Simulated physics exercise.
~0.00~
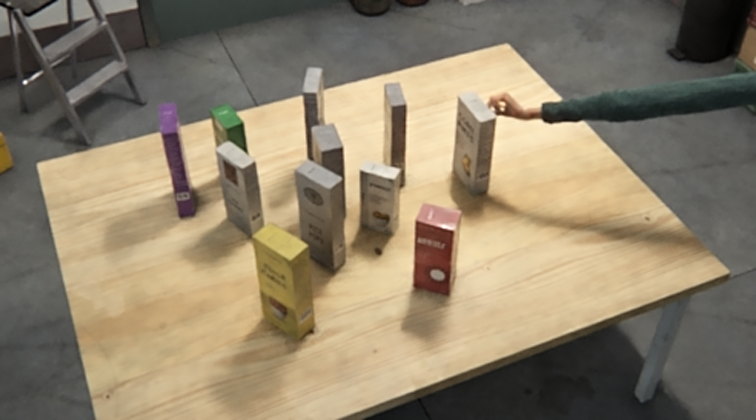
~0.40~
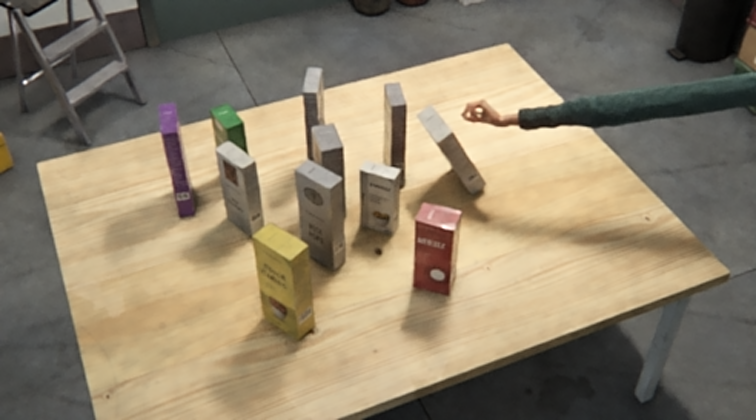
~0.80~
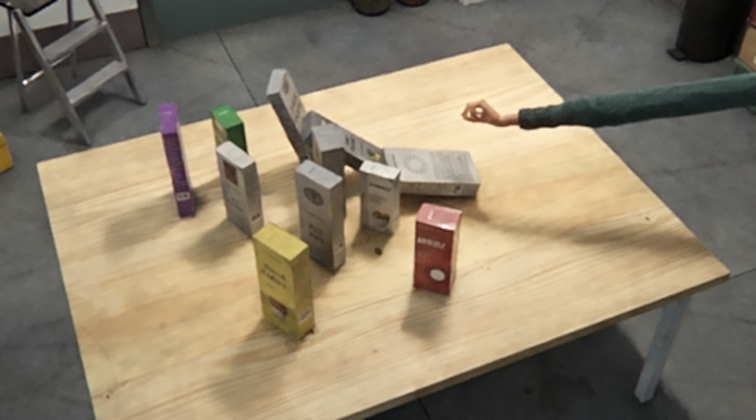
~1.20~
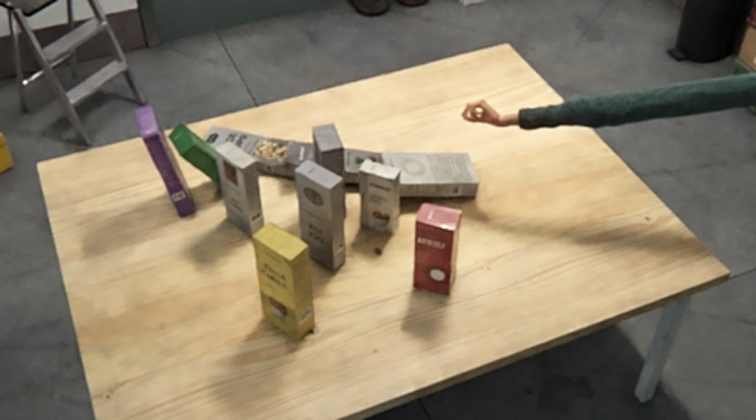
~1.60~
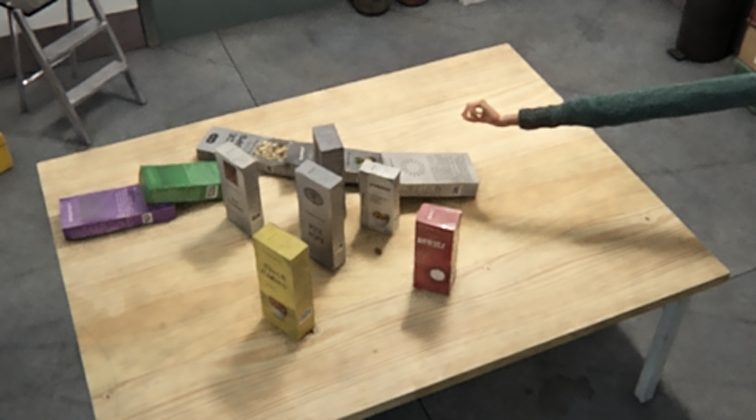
At first, a hand in a green sleeve reaches in from the right and touches a pale box at the back of a wooden table where upright cereal boxes are scattered. The pale box tips left, away from the hand, which then stays still. It lands on its side as a slim grey box beside it goes over and another grey box farther left begins to lean. That one falls too, and the green and purple boxes tilt left. Finally the purple box lies flat with the green one toppled against it, while six others, including the red and yellow, remain standing.
